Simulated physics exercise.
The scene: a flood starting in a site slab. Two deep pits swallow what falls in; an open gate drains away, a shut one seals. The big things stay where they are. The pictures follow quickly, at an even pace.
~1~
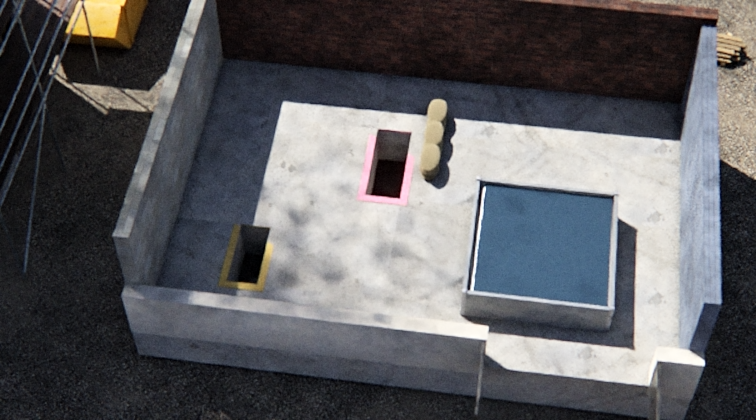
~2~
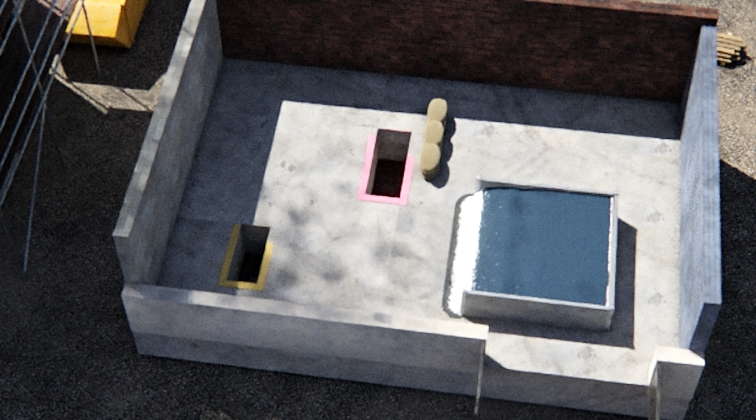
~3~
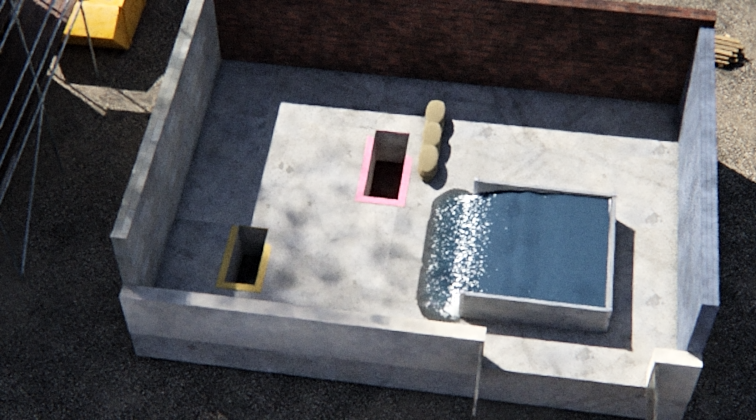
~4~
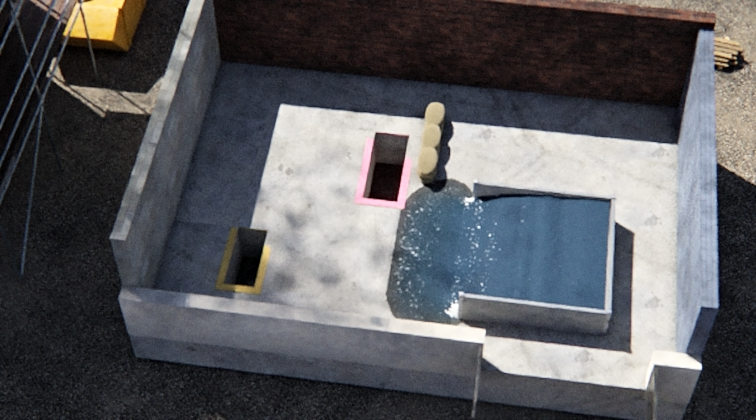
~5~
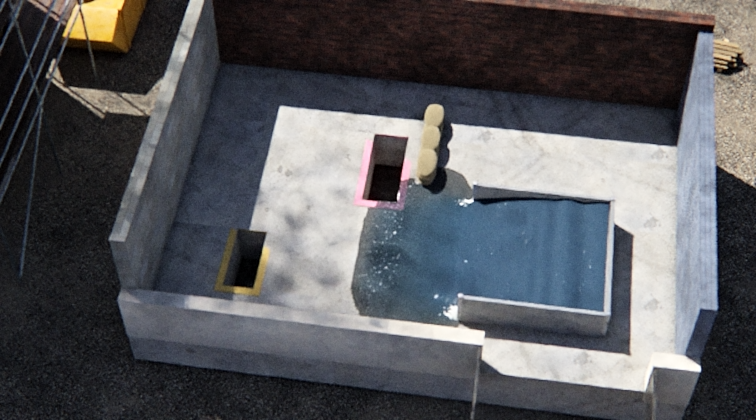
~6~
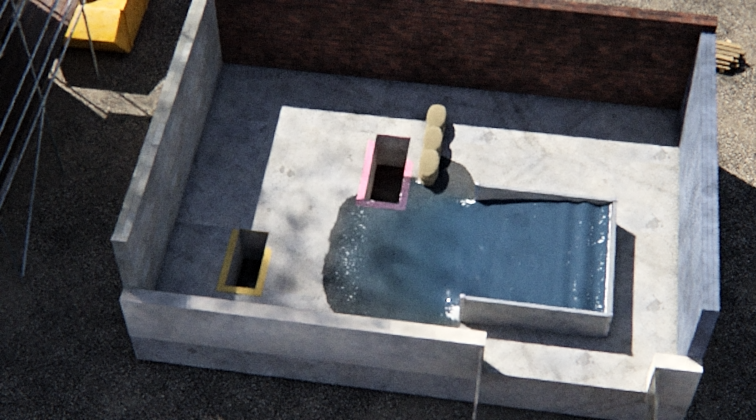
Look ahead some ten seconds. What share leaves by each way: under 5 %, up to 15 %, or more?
The gate takes under 5 %; the pink pit takes over 15 %; the yellow pit takes over 15 %.
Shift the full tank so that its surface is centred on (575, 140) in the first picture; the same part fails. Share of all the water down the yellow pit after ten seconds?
Per cent: Yellow 25.
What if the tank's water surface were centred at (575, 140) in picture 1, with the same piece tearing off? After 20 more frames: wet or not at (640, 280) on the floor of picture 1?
Verdict: Dry.
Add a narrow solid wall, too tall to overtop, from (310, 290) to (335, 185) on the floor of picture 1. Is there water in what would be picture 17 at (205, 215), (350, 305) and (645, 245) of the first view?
As listed: No water, wet, no water.
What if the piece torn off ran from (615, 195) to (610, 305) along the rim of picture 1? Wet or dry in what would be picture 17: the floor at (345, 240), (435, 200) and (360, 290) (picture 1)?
In that order: Free of water, no water, free of water.
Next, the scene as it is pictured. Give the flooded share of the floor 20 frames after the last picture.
Roughly 45 per cent.
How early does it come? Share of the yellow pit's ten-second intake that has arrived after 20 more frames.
I make it 45 per cent.
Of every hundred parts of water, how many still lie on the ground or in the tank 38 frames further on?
I make it 58 per cent.
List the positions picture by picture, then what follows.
The first frame shows the tank at (542, 244) is whole and still.
In the second frame, the front is at (467, 199), out from the gap at (472, 249).
In the third frame, the front is at (455, 194), out from the gap at (470, 252).
In the fourth frame, the front is at (438, 185), out from the gap at (469, 255).
In the fifth frame, water pours out at (468, 257) and has run to (365, 311).
In the sixth frame, the front is at (330, 288), out from the gap at (470, 257).
A moment on, water covers 30 % of the floor; the gate 0 %, the pink pit 3 %, the yellow pit 2 %.
Next, water covers 35 % of the floor; the gate 0 %, the pink pit 6 %, the yellow pit 7 %.
Then, water covers 45 % of the floor; the gate 0 %, the pink pit 11 %, the yellow pit 16 %.
Later, water covers 55 % of the floor; the gate 0 %, the pink pit 14 %, the yellow pit 28 %.
In the end, water covers 70 % of the floor; the gate 0 %, the pink pit 20 %, the yellow pit 34 %.
